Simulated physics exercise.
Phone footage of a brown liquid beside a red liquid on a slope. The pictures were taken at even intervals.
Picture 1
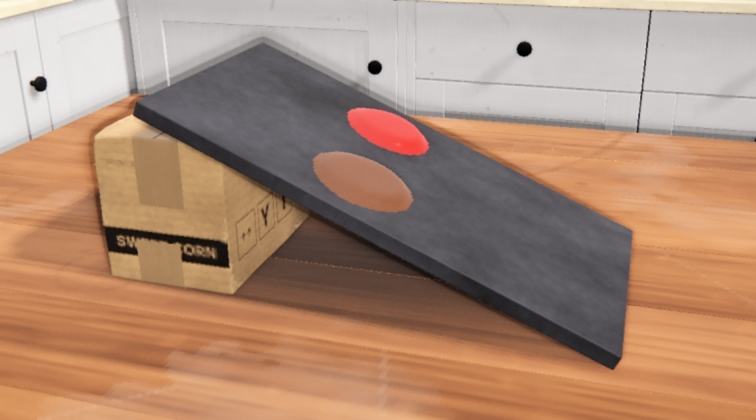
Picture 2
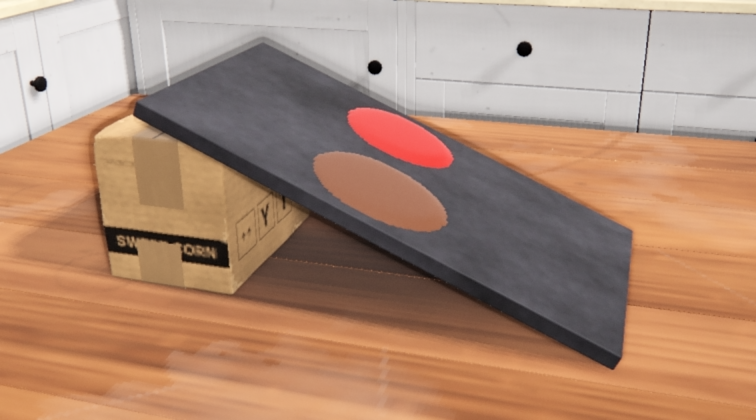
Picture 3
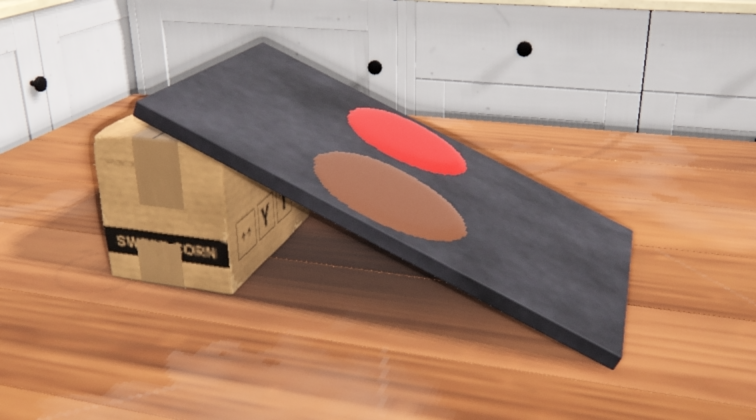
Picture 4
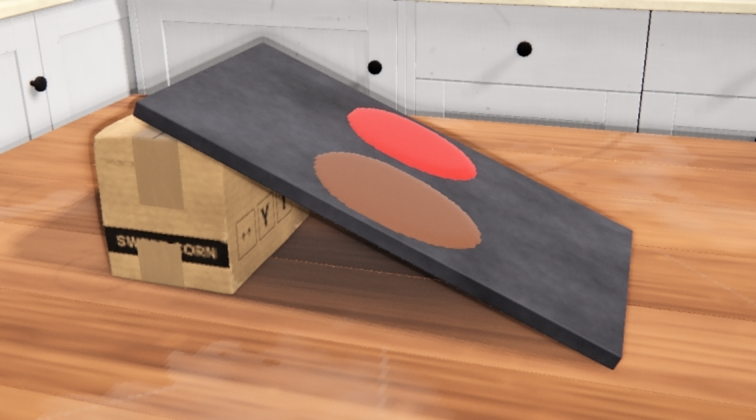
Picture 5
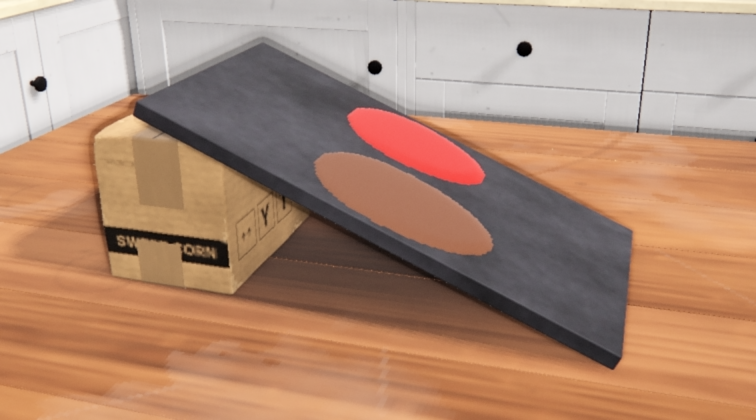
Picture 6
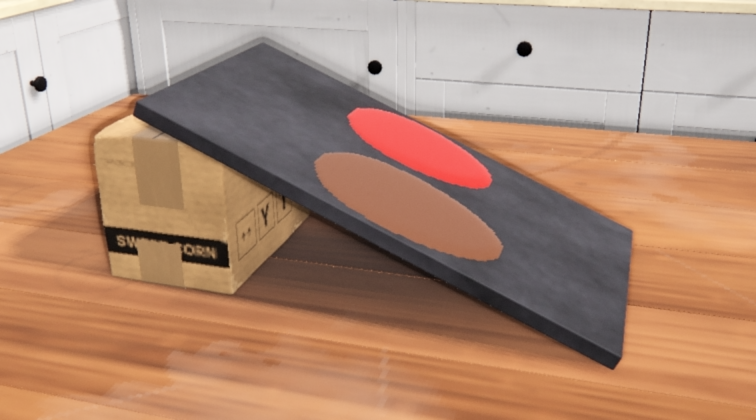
Two patches of liquid, a brown one nearer the viewer and a red one behind it, stretch down a dark slab in a kitchen, seen from slightly above by a still camera. The slab slopes down to the right from a cardboard box onto a wooden surface, before white cabinets with black knobs. Both patches lengthen into ovals down the slope, quickly at first, then more slowly.
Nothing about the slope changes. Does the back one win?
No, the front one wins.
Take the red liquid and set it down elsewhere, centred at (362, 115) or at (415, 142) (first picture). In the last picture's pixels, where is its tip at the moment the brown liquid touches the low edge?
First start: (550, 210). Second start: (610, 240).
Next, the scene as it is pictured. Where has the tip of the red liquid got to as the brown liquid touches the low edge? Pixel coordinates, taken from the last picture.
Look near (573, 223) for the tip.
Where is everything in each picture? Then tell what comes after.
In the first frame, tip of the brown liquid half way down; tip of the red liquid (412, 141) half way down.
In the second frame, tip of the brown liquid (430, 213) half way down; tip of the red liquid half way down.
In the third frame, tip of the brown liquid three quarters of the way down; tip of the red liquid (451, 161) half way down.
In the fourth frame, tip of the brown liquid (465, 231) three quarters of the way down; tip of the red liquid half way down.
In the fifth frame, tip of the brown liquid three quarters of the way down; tip of the red liquid (471, 171) three quarters of the way down.
In the sixth frame, tip of the brown liquid (487, 243) three quarters of the way down; tip of the red liquid three quarters of the way down.
Shortly, the brown liquid is close to the edge; the red liquid is three quarters of the way down.
At the finish, the brown liquid is at the low edge; the red liquid is close to the edge.
